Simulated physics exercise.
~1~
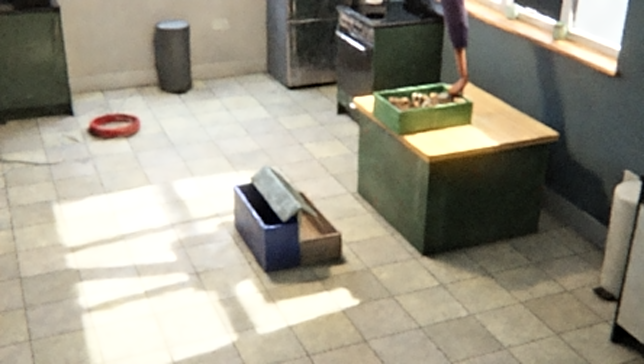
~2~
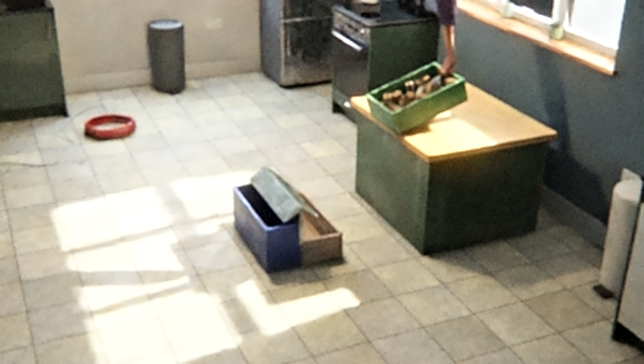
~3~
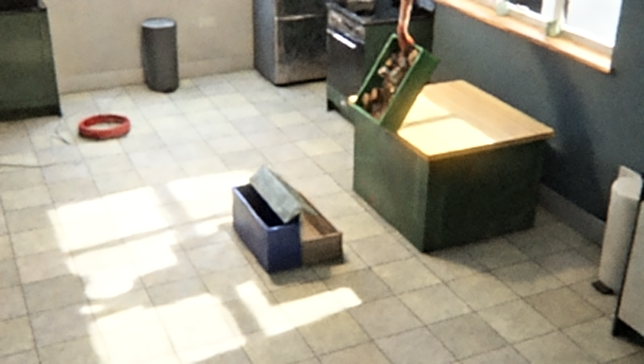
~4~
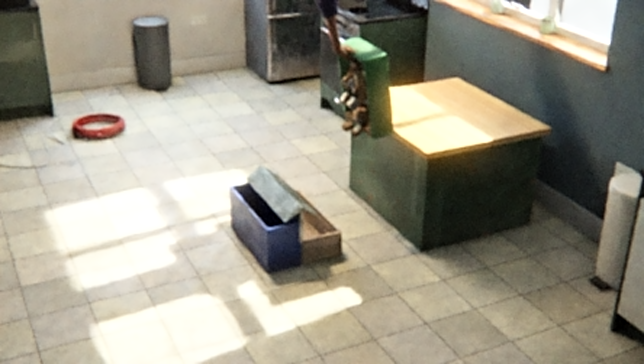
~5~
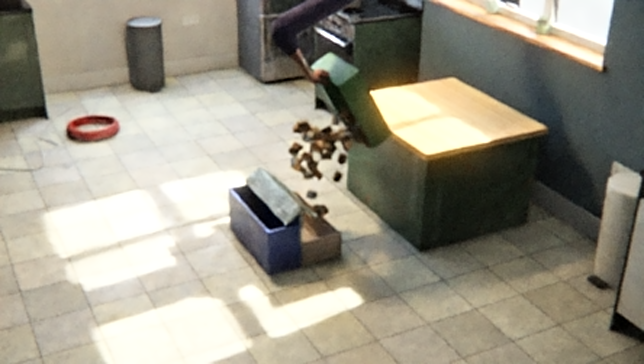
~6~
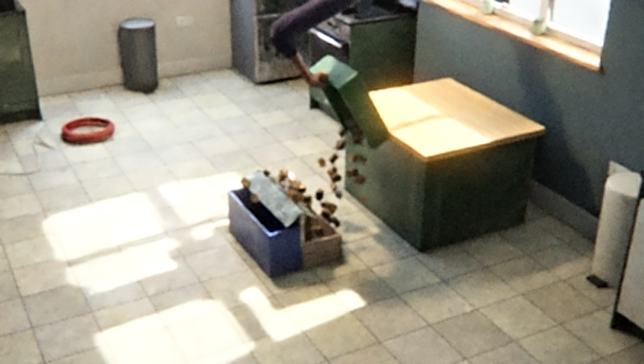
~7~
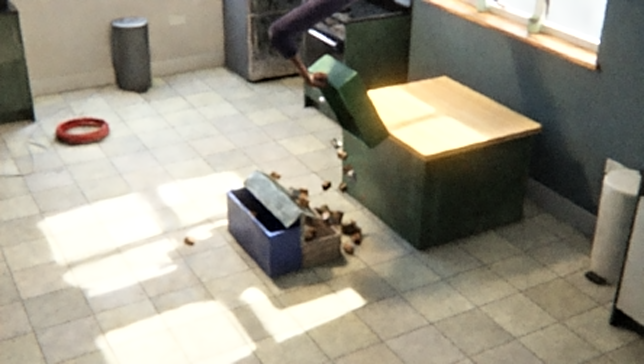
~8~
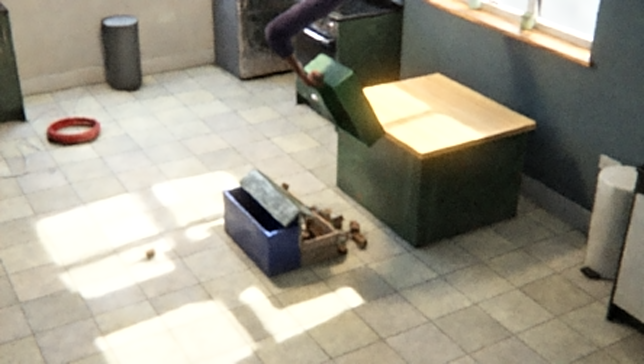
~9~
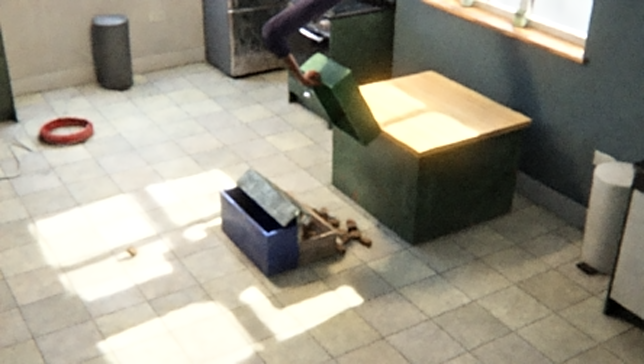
A sunlit tiled kitchen is seen from above, the view drifting slightly sideways. A green tote of small brown pieces sits on a wooden-topped green bench at right, with a wooden trough and a blue tub on the floor to its left, a grey ridge between them, and a red ring farther off. An arm tips the tote leftward over the bench's end until it hangs steeply. The pieces tumble out, some landing in the trough, many dropping short of it, and one rolling out beyond the tub. Finally the tote stays tilted, with pieces in the trough and scattered beside it.
